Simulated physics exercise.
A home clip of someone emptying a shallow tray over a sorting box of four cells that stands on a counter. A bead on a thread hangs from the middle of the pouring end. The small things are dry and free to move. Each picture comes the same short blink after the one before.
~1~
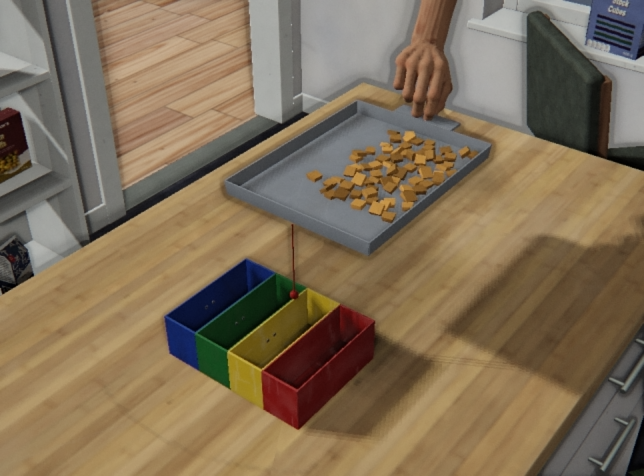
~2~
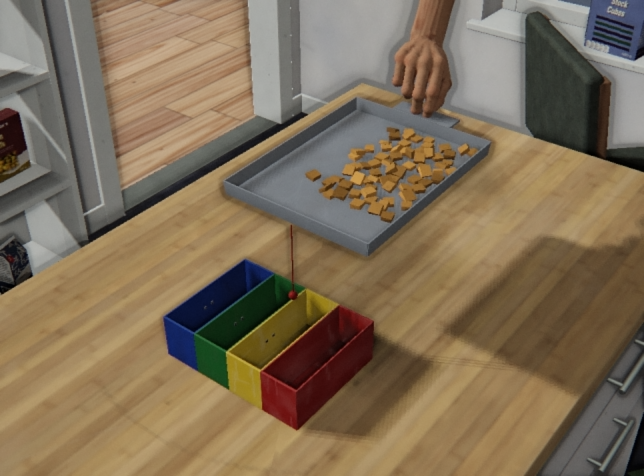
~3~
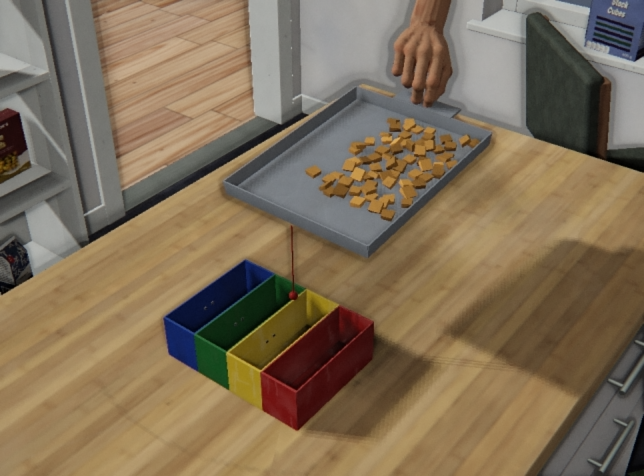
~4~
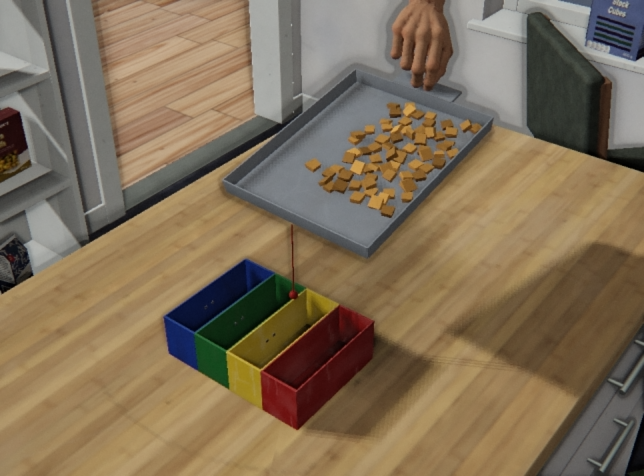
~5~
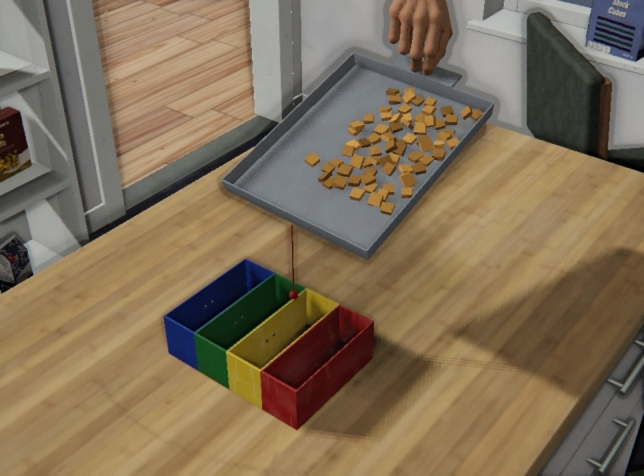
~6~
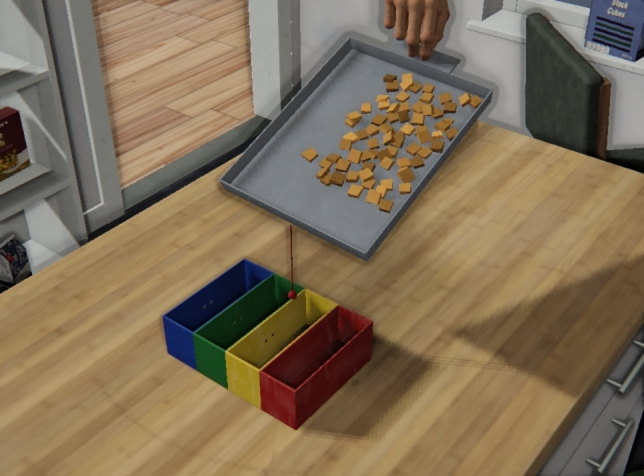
A hand lifted the far end of a gray tray of small tan squares, steadily tilting it above a box with blue, green, yellow and red cells, while the squares stayed bunched on the tray.
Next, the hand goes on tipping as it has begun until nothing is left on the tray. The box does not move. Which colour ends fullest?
It favours the red compartment.
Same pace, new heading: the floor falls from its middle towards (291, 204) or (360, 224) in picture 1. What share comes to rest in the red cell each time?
In turn 0 and 60 in a hundred.
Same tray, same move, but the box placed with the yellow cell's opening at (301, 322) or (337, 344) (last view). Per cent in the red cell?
Roughly 40 per cent, and 10 per cent.
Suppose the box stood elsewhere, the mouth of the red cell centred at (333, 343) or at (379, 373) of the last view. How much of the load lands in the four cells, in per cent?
Roughly 80 per cent, and 90 per cent.
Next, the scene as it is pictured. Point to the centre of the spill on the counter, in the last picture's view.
At about (373, 401).
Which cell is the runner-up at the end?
It is the cell in yellow.
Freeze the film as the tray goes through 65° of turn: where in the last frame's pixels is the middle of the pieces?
At about (339, 212).
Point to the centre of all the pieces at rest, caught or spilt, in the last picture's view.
Around (308, 384).
Just after the last frame, tray tipped steeply; almost all on the tray; just a few falling or outside the box.
A moment on, tray tipped past a quarter turn; roughly two thirds on the tray; about a tenth in the red cell; about a tenth in the green cell; about a tenth in the yellow cell; about a tenth falling or outside the box.
Further on, tray tipped past a quarter turn; roughly a third in the red cell; roughly a quarter in the yellow cell; about a tenth in the green cell; roughly a quarter falling or outside the box.
When it is over, tray tipped past a quarter turn; roughly a third in the red cell; roughly a quarter in the yellow cell; about a tenth in the green cell; not one in the blue cell; roughly a quarter outside the box.
